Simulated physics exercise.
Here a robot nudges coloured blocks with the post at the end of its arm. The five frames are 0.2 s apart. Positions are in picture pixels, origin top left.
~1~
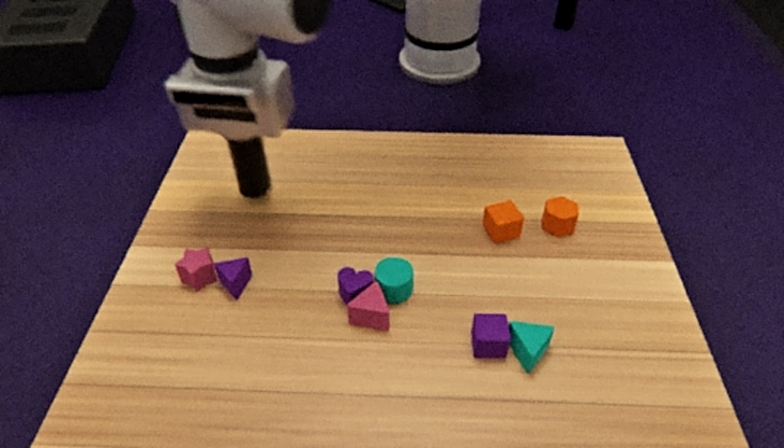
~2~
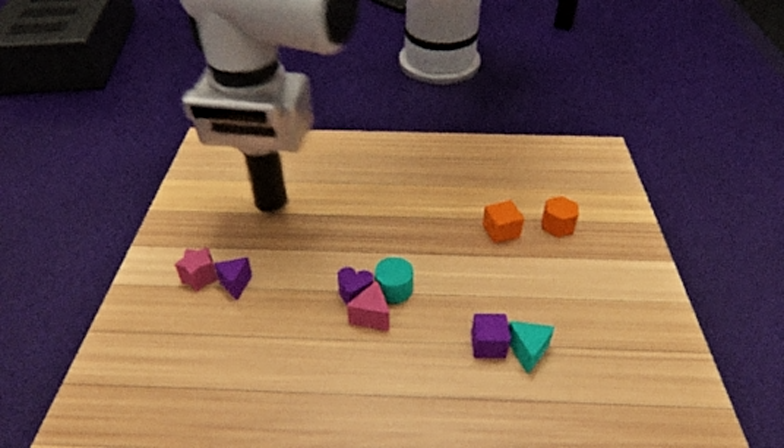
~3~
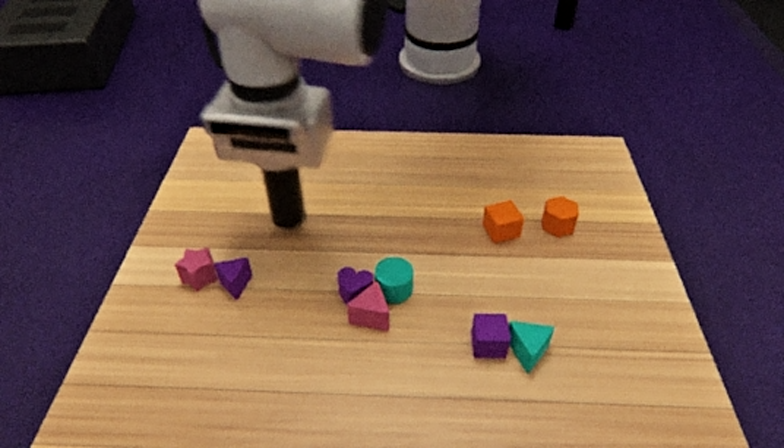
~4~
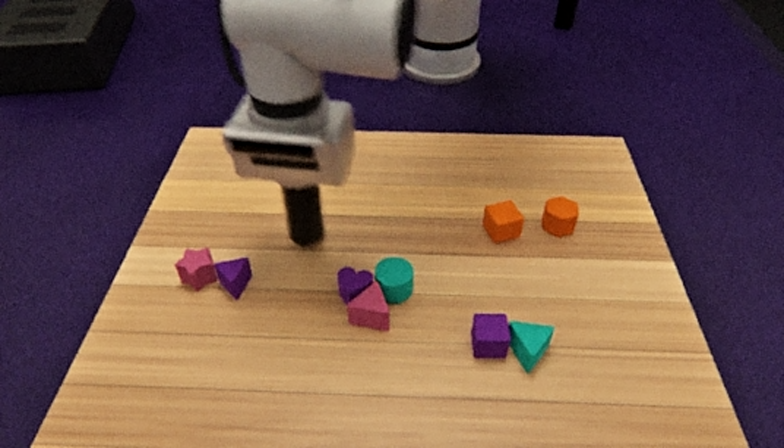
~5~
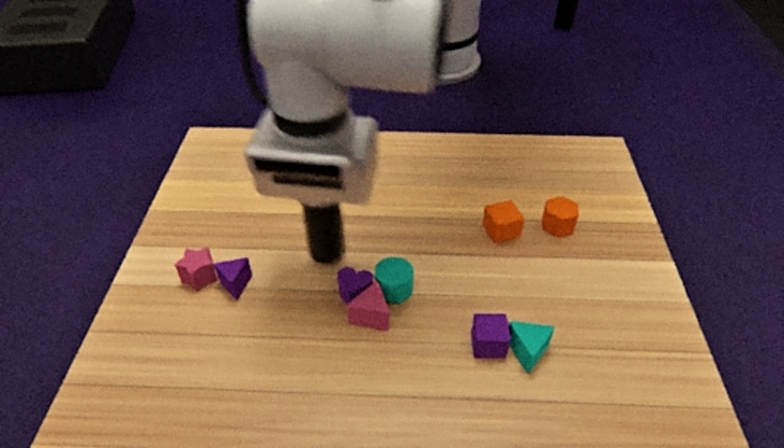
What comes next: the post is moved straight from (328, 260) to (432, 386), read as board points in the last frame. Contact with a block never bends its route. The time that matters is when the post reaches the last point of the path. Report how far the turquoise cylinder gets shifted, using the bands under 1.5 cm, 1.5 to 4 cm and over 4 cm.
Final distance: Less than 1.5 cm.
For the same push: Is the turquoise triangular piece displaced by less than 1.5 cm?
Yes, it checks out.
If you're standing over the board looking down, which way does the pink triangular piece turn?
It turns counter-clockwise.
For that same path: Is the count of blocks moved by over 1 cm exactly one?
Short answer: No.
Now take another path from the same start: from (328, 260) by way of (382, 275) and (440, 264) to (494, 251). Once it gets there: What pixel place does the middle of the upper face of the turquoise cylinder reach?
The turquoise cylinder ends near (427, 280).
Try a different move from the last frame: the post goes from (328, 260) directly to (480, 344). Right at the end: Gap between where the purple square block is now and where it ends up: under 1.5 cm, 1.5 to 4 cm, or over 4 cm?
It shifts by 1.5 to 4 cm.
What follows on the original path. One third of the way, post (359, 289); purple heart (376, 305), turned 15° anticlockwise; pink triangular piece (394, 322).
Two thirds of the way, post (393, 330); purple heart (406, 348), turned 35° anticlockwise; pink triangular piece (433, 359), turned 20° anticlockwise; turquoise cylinder (400, 272).
At the end, post (433, 378); purple heart (449, 400), turned 35° anticlockwise; pink triangular piece (479, 412), turned 20° anticlockwise; turquoise cylinder (400, 272); purple square block still; turquoise triangular piece still.
